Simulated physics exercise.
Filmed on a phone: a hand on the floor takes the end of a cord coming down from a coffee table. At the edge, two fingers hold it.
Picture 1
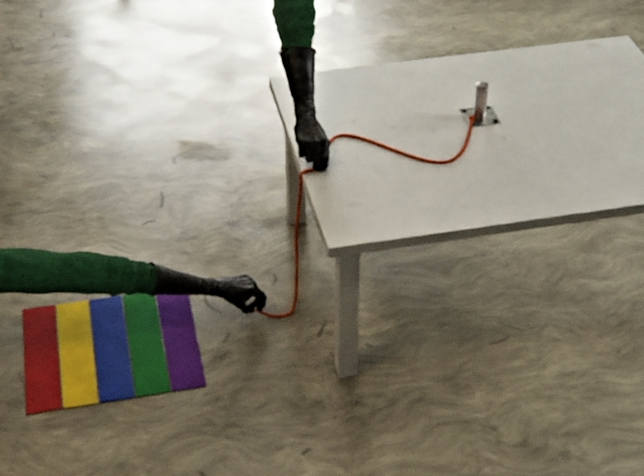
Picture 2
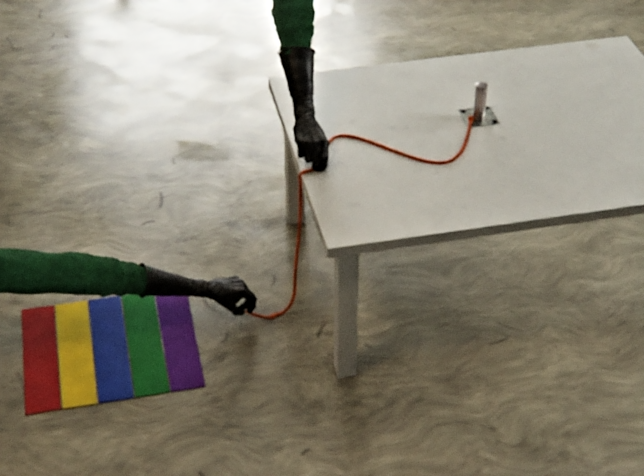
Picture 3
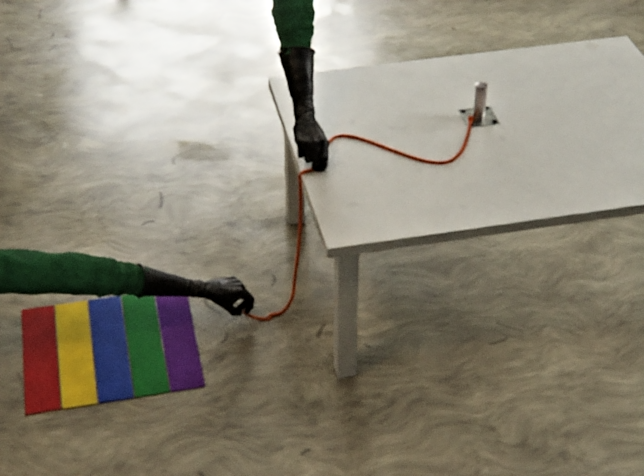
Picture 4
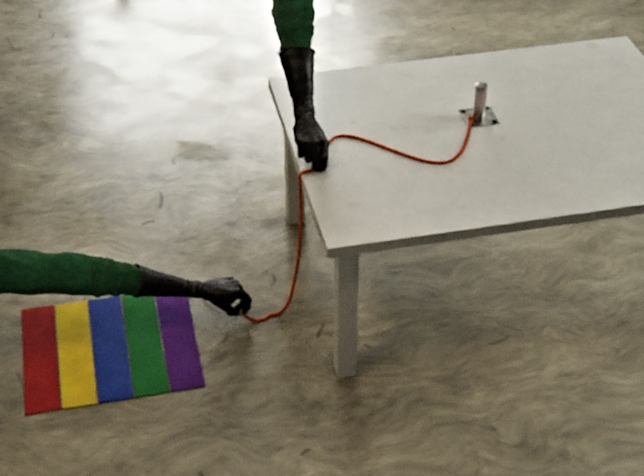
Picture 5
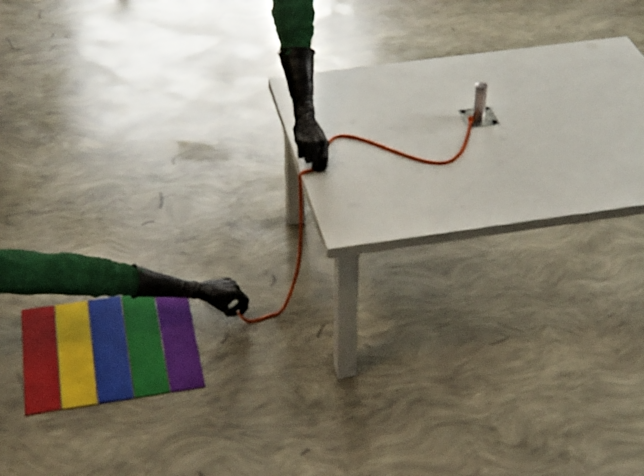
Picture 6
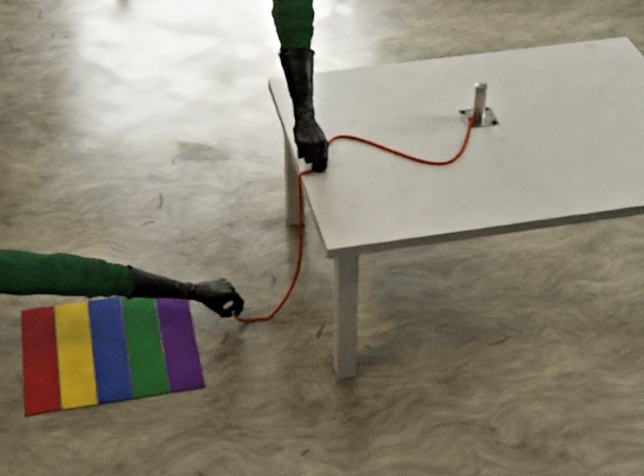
A green-sleeved arm in a dark glove reaches in from the left above a pale, streaked floor, seen from above at an angle, while another gloved hand comes down from the top to a white table's edge. An orange-red cord runs from a small upright peg over the edge to the lower hand, near red, yellow, blue, green and purple strips. The lower hand draws the cord's end slightly left, the rest staying nearly still.
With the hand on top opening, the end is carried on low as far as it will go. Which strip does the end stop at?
The red one.
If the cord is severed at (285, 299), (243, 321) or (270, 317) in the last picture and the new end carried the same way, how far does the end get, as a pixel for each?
Try 1: About (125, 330). Try 2: About (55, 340). Try 3: About (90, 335).
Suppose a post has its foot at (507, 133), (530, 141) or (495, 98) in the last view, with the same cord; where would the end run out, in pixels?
About (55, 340), (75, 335) and (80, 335).
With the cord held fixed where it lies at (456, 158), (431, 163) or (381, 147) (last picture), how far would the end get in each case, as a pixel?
It would sit near (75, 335) the first time, (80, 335) the second and (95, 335) the third.
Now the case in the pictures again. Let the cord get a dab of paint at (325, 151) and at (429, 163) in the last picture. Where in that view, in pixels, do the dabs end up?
(262, 187) and (378, 141).
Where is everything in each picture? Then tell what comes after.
The first frame shows end (256, 309); purple (186, 369); green (151, 375); blue (115, 380); yellow (79, 386); red (43, 391).
The second frame shows end (246, 311); cord through (467, 138) (416, 158) (344, 136) (305, 173) (299, 234) (294, 296).
The third frame shows end (244, 311).
The fourth frame shows end (241, 312); cord through (467, 138) (415, 159) (344, 136) (304, 173) (300, 234) (291, 296).
The fifth frame shows end (238, 312).
The sixth frame shows end (234, 314); cord through (467, 139) (415, 159) (343, 136) (304, 174) (301, 235) (287, 296).
Soon after, end near (107, 332); over blue.
Then, end near (61, 339); over yellow.
At full stretch, end near (34, 343); over red. It gets as far as the red strip.
